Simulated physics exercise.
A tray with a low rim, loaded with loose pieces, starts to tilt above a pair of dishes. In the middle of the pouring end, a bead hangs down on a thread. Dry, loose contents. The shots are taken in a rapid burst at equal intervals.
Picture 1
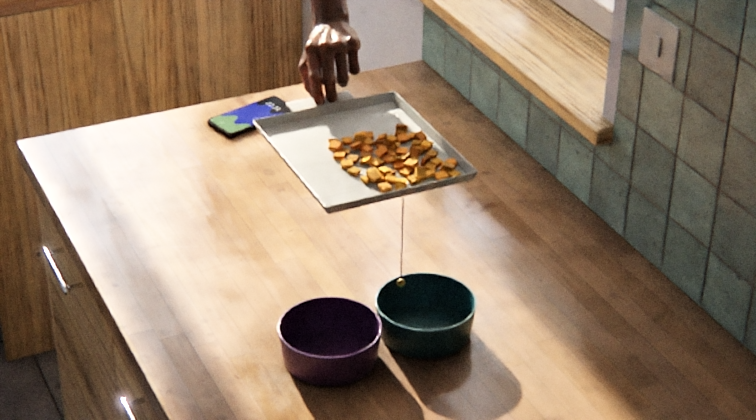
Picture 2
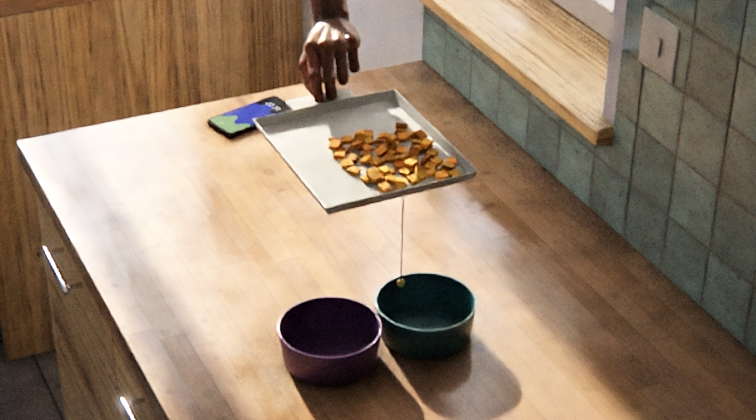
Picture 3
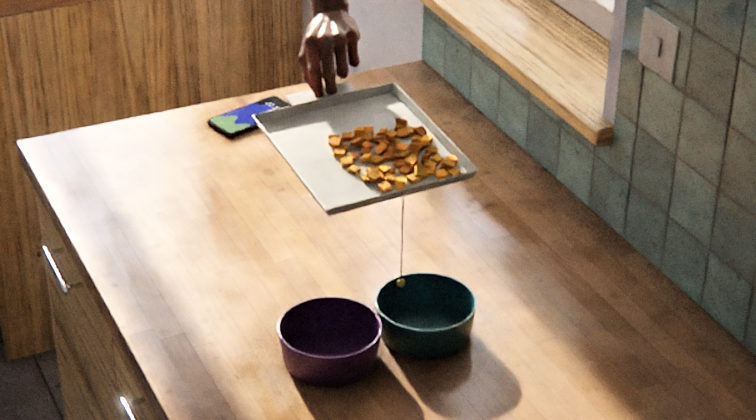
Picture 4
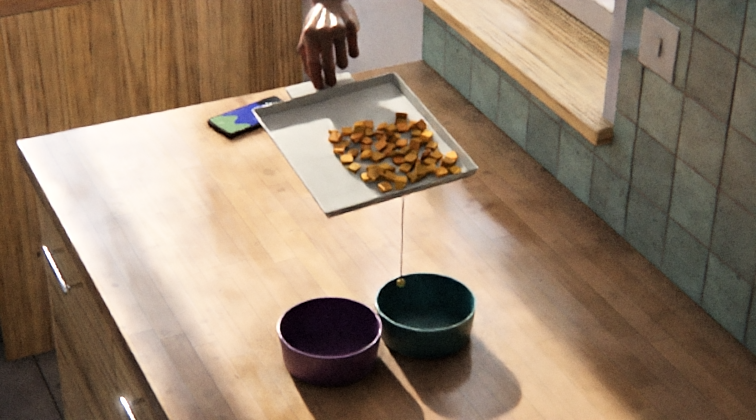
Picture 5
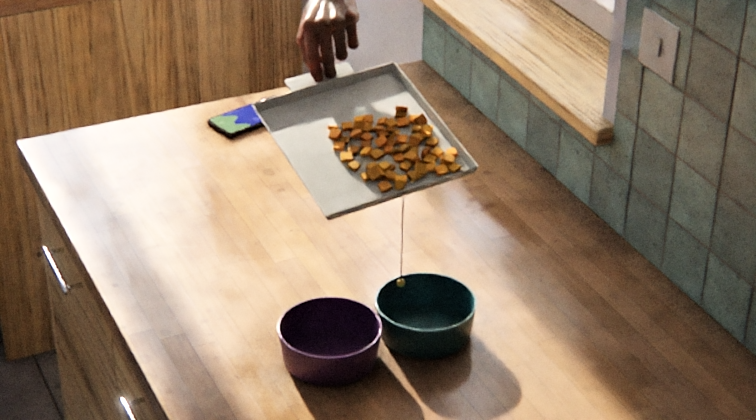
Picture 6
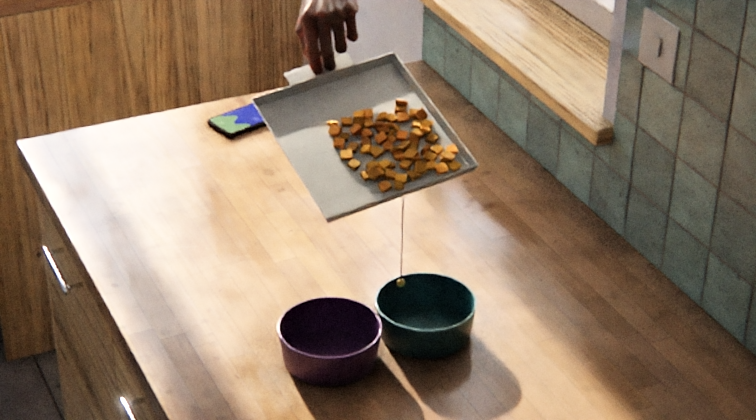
On a sunlit wooden counter beside a tiled wall, a hand holds a tray of small orange-brown pieces level above a purple bowl and a teal one, a bead hanging from its edge on a thread. The hand gradually tilts the tray, its near left corner lowest, while the pieces stay bunched together.
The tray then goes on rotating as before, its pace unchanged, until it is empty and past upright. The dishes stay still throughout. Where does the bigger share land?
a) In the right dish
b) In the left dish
In the left dish (b).
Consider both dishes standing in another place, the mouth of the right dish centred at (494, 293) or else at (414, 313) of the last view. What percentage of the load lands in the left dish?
About 30 per cent, then about 40 per cent.
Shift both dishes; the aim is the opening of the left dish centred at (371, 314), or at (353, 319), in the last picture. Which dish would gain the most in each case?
First try: The leftmost dish. Second try: The leftmost dish.
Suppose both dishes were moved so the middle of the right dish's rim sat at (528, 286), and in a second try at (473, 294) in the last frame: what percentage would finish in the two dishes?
Close to 10 %, followed by close to 50 %.
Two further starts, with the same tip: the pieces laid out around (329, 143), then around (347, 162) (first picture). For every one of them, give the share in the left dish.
Close to 100 %, followed by close to 100 %.
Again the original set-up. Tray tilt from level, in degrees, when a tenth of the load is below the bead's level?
The angle is around 70°.
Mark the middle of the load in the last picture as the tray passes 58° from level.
(361, 198).
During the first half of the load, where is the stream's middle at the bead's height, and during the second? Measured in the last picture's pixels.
Earlier half at (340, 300), later half at (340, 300).
Soon after the last picture, tray tipped steeply; nearly all on the tray; a stray few in the left dish; a small part in the air.
A little later, tray tipped right over; a small part on the tray; about two thirds in the left dish; a small part in the right dish; a stray few outside both; a small part in the air.
Later still, tray tipped past a quarter turn; most in the left dish; a small part in the right dish; a stray few outside both.
At rest, tray tipped past a quarter turn; most in the left dish; a small part in the right dish; a stray few outside both.
